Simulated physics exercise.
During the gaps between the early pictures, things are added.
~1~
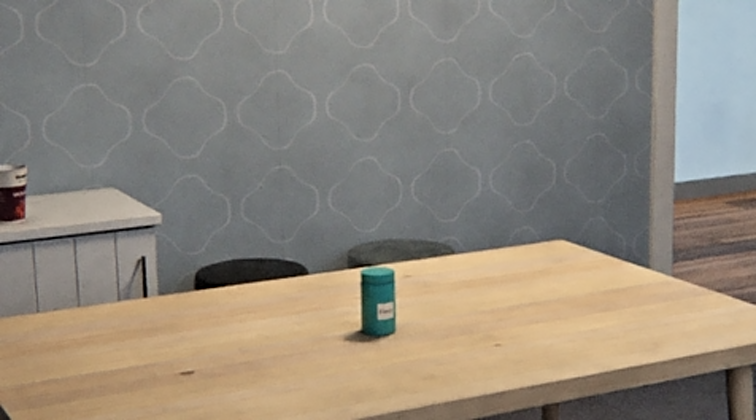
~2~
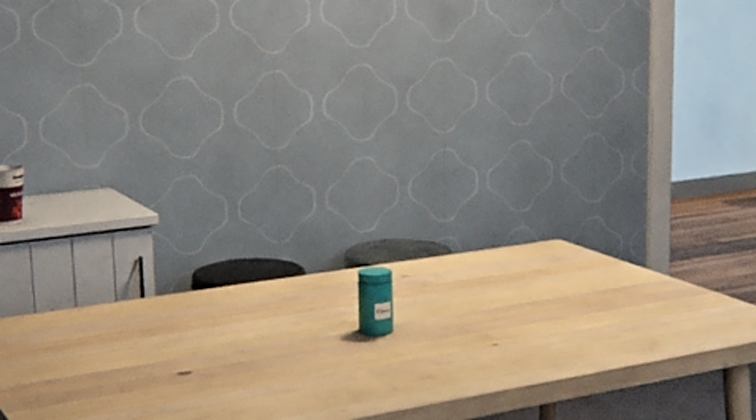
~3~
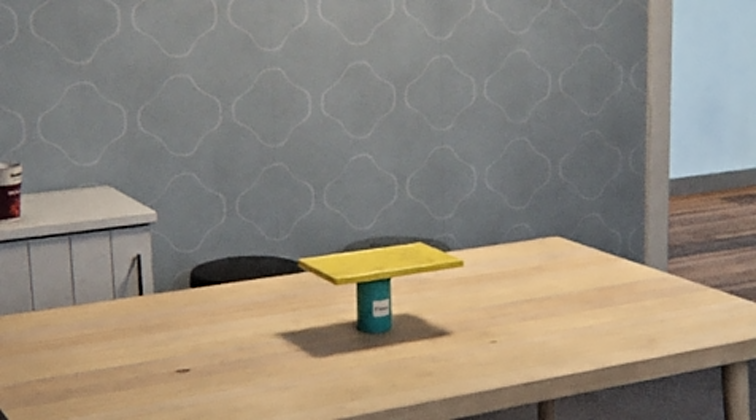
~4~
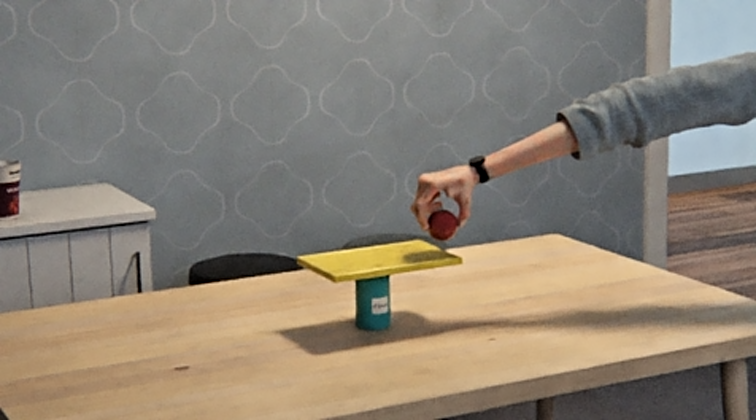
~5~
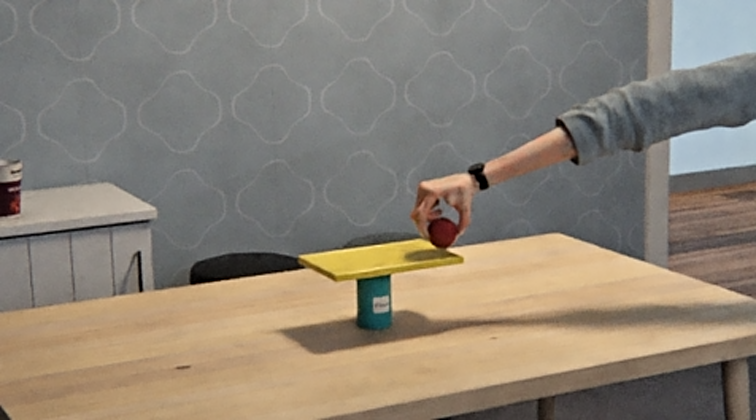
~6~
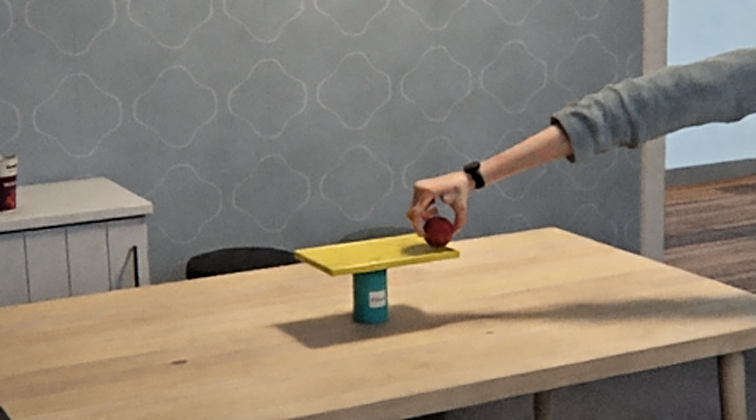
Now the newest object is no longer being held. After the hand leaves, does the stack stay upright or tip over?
My guess is the stack will not be secure.
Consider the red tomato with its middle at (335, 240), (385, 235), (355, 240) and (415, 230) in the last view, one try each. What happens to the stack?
So, first go it stays put, second go it stays put, third go it stays put, fourth go it comes down.
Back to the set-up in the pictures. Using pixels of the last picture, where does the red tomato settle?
Around (450, 299).
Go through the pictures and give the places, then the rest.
In the first picture, the last thing is not in view yet.
In the second picture, the last thing is not in view yet.
In the third picture, the last thing is not in view yet; yellow lid (380, 263).
The fourth picture shows on its way; red tomato (443, 225); yellow lid (379, 260).
The fifth picture shows on its way; red tomato (442, 233); yellow lid (381, 260).
The sixth picture shows in place under the hand; red tomato (438, 232); yellow lid (377, 254).
Then, 0.30 s past the last view, red tomato now fallen; yellow lid rocked 31° from its first pose.
Then, 0.40 s past the last view, yellow lid rocked 60° from its first pose.
Then, 0.50 s past the last view, yellow lid rocked 72° from its first pose.
Then, 1.30 s past the last view, yellow lid rocked 66° from its first pose.
Finally, fallen, red tomato; down or leaning hard in the stack, yellow lid; turquoise jar still in place. Final places as the last picture's camera would see them, red tomato near (450, 299). The stack gives way.
